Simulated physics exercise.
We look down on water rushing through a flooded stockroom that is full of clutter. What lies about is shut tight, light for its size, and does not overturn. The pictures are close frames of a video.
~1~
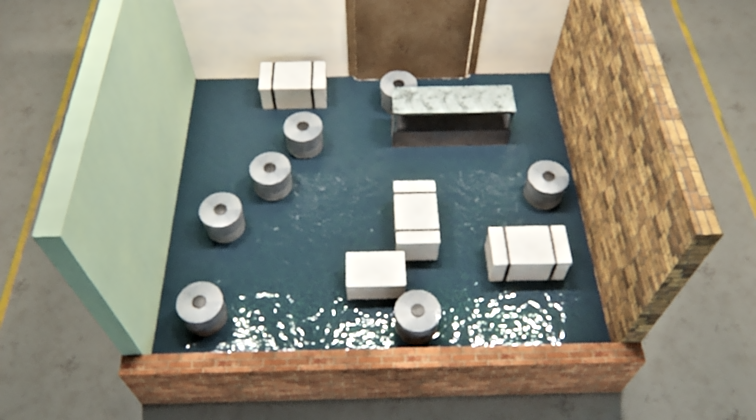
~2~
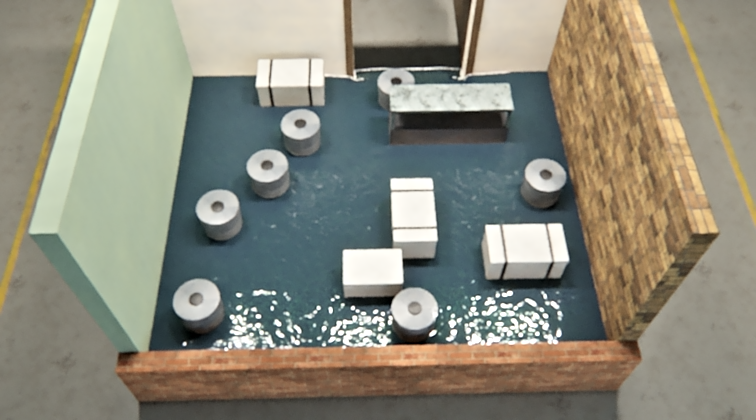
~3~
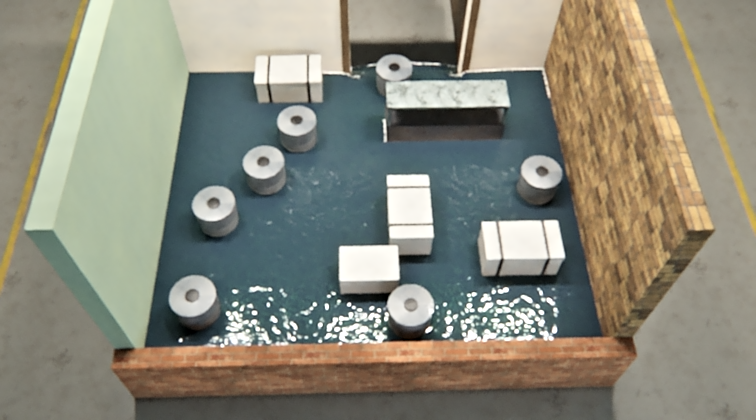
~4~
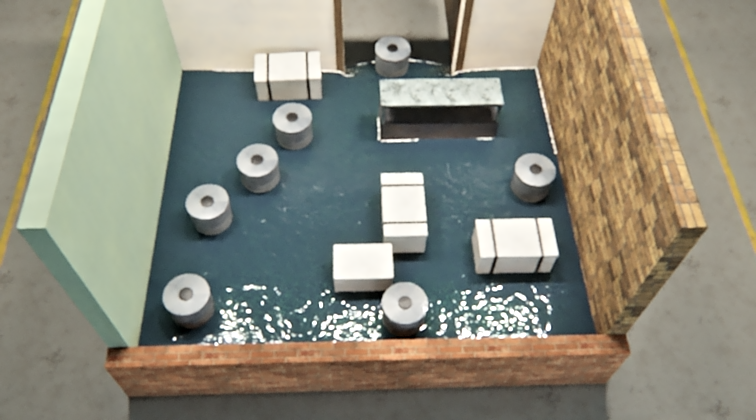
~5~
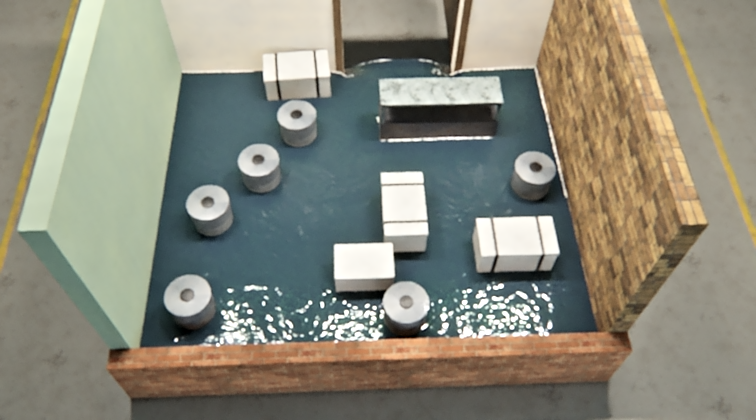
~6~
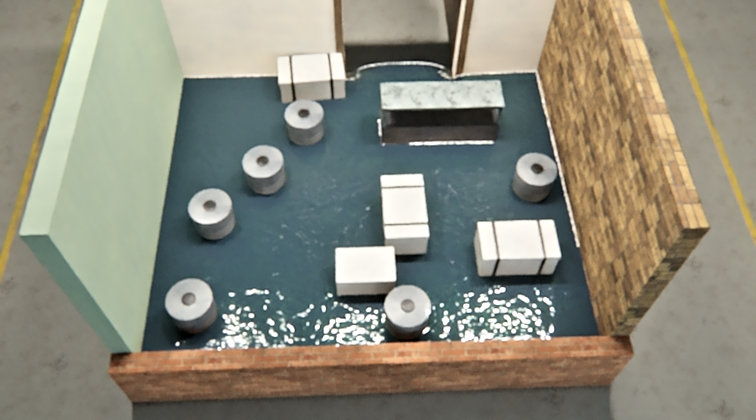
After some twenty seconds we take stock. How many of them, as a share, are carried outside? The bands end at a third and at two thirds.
That comes to between one and two thirds.
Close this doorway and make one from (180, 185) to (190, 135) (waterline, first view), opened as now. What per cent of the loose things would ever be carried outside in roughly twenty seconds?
Roughly 30 per cent.
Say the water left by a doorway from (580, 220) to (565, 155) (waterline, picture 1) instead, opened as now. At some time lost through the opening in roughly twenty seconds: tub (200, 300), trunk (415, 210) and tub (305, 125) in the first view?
One after the other: Left behind, out, inside.
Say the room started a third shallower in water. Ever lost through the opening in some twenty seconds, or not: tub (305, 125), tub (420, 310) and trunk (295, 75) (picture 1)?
One after the other: Yes, still in, washed out.
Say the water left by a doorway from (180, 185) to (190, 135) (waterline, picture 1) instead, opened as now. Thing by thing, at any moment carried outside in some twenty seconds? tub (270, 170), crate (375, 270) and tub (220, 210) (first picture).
One after the other: Yes, no, carried outside.
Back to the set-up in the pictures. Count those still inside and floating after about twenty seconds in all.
It comes to 6.
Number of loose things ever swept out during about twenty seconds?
5 of them.
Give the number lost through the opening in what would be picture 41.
5 of them.
A moment on, 2 of 11 are out; 9 afloat.
Next, 4 of 11 are out; 7 afloat.
Later, 5 of 11 are out; 6 afloat.
In the end, 5 of 11 are out; 6 afloat.
